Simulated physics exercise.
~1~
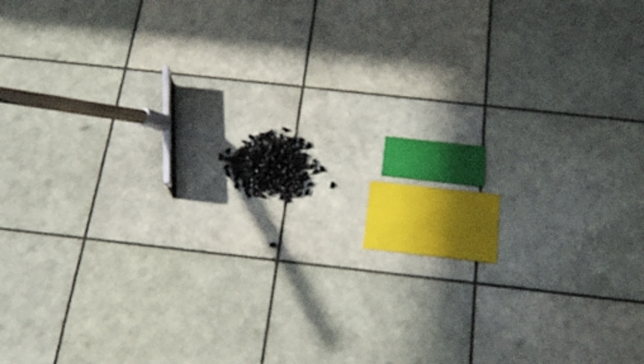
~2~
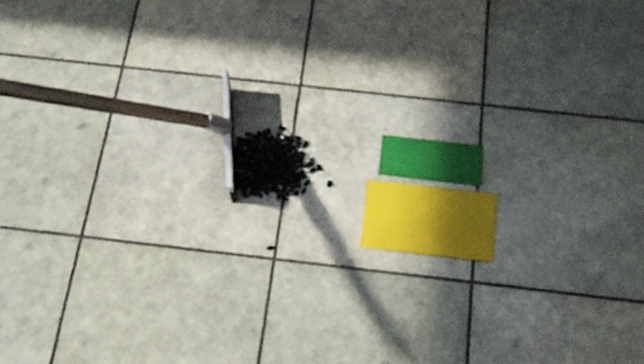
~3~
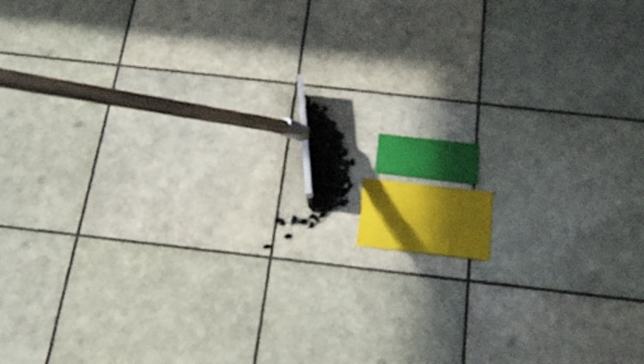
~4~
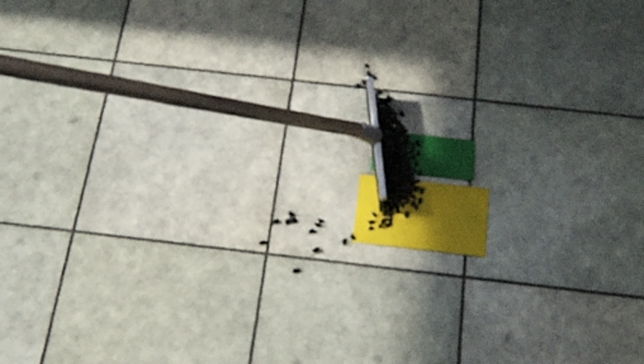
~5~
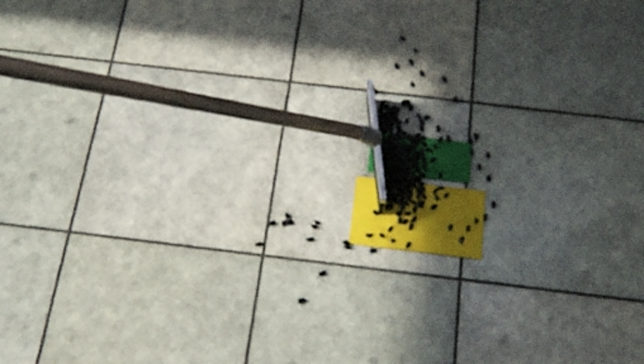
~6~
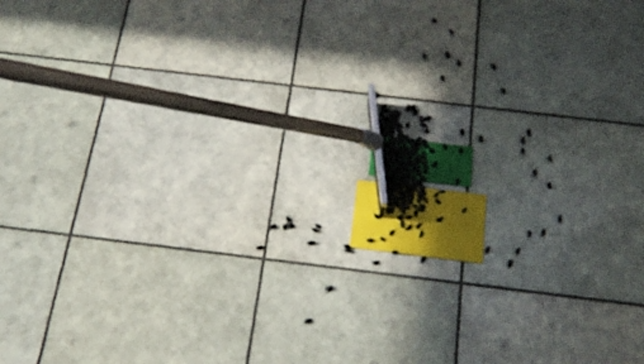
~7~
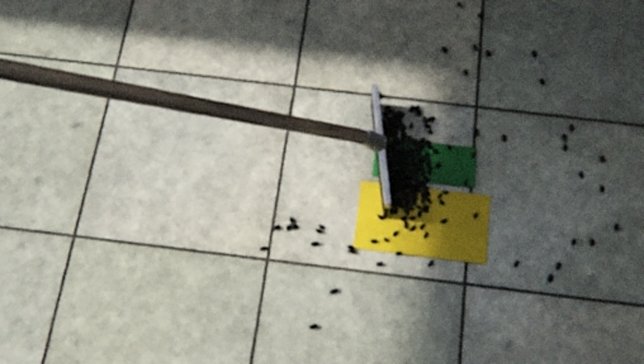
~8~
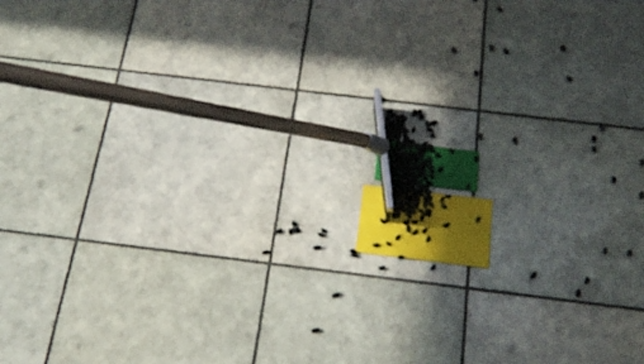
On a grey tiled floor, a long-handled squeegee pushed a heap of small black beans to the right and stopped over the green and yellow sheets, where many stayed piled against the blade while others scattered across the tiles beyond.
